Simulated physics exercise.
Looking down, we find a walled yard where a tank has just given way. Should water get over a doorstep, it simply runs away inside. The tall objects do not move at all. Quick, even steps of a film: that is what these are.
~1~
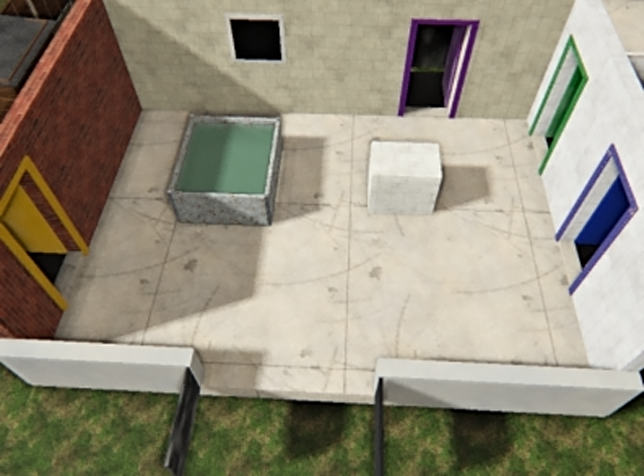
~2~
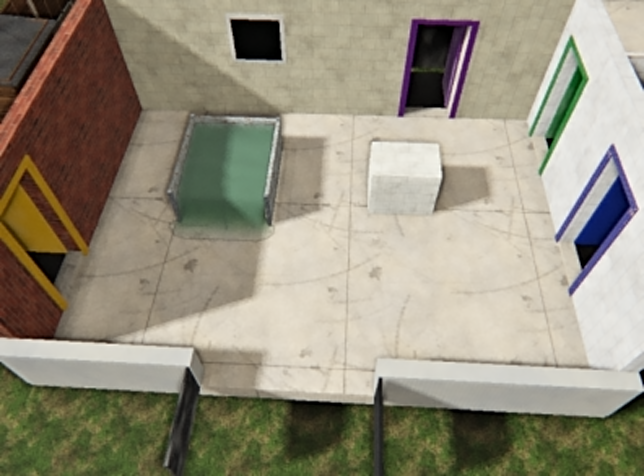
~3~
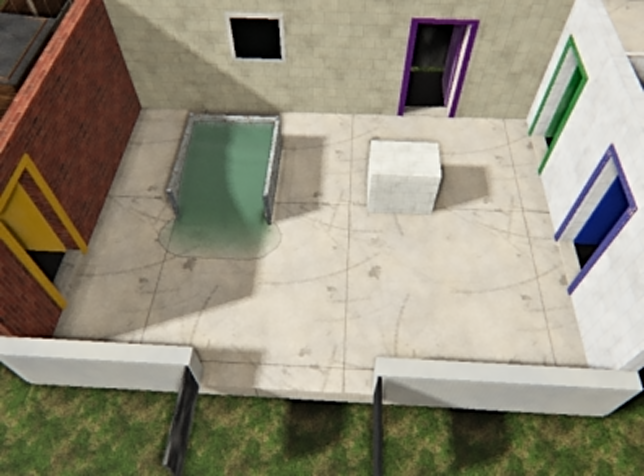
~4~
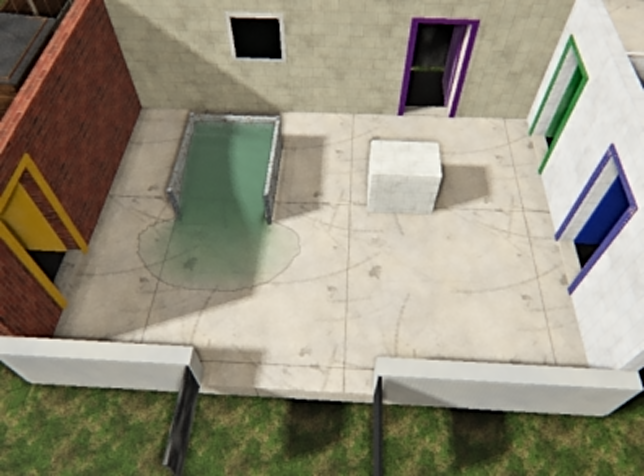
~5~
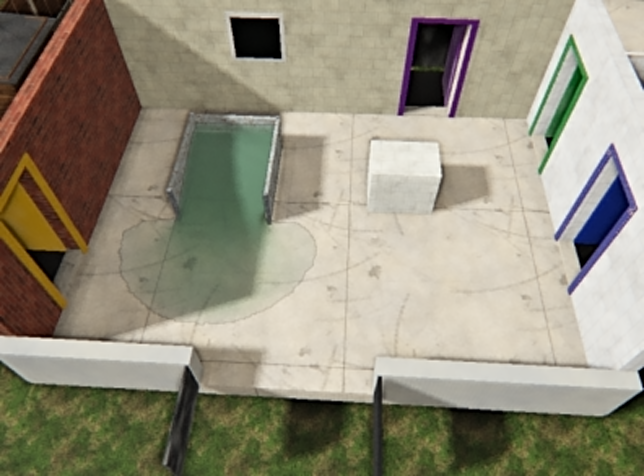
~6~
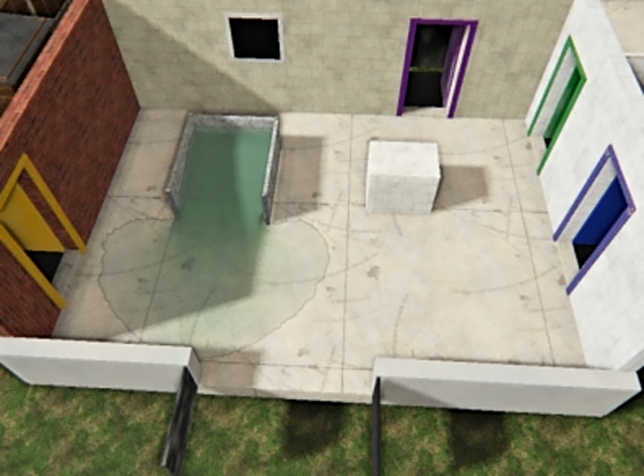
Green water pouring from the open front of a stone tank and spreading in a rounded pool across a walled yard.
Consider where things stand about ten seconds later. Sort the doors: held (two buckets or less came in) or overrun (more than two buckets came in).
Sorted: Green door held, blue door held, purple door held, yellow door held.
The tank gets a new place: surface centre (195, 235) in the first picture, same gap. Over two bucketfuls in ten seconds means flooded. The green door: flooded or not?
Briefly, green remains below.
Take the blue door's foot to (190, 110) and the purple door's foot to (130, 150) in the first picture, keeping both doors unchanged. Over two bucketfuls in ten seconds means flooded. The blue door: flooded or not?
Here, blue overshoots.
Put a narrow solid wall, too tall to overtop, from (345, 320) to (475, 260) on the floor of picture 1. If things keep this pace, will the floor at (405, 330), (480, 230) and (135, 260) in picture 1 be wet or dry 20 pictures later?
Taking the points in turn, they are high and dry, high and dry and inundated.
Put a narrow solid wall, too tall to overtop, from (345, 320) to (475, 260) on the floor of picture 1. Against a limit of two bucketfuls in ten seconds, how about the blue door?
The blue door falls short.
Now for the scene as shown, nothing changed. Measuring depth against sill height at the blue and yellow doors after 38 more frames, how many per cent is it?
Approx. 0 % followed by 60 %.
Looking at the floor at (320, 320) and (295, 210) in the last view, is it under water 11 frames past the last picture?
Soaked, not wet.
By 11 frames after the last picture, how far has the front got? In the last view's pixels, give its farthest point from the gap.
Roughly at (406, 379).
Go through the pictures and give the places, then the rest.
The first picture shows still water in the water tank at (228, 157).
In the second picture, the front is at (175, 223), out from the gap at (223, 214).
In the third picture, the front is at (165, 242), out from the gap at (223, 214).
In the fourth picture, the front is at (154, 269), out from the gap at (224, 214).
In the fifth picture, water pours out at (223, 214) and has run to (183, 317).
In the sixth picture, water pours out at (222, 215) and has run to a hidden place.
A moment on, water covers 25 % of the floor; the green door not reached, the blue door not reached, the purple door not reached, the yellow door wet at the sill, nothing in.
Next, water covers 30 % of the floor; the green door not reached, the blue door not reached, the purple door not reached, the yellow door wet at the sill, nothing in.
Then, water covers 35 % of the floor; the green door not reached, the blue door not reached, the purple door not reached, the yellow door under two buckets in.
Later, water covers 45 % of the floor; the green door not reached, the blue door not reached, the purple door not reached, the yellow door under two buckets in.
In the end, water covers 70 % of the floor; the green door not reached, the blue door wet at the sill, nothing in, the purple door wet at the sill, nothing in, the yellow door under two buckets in.
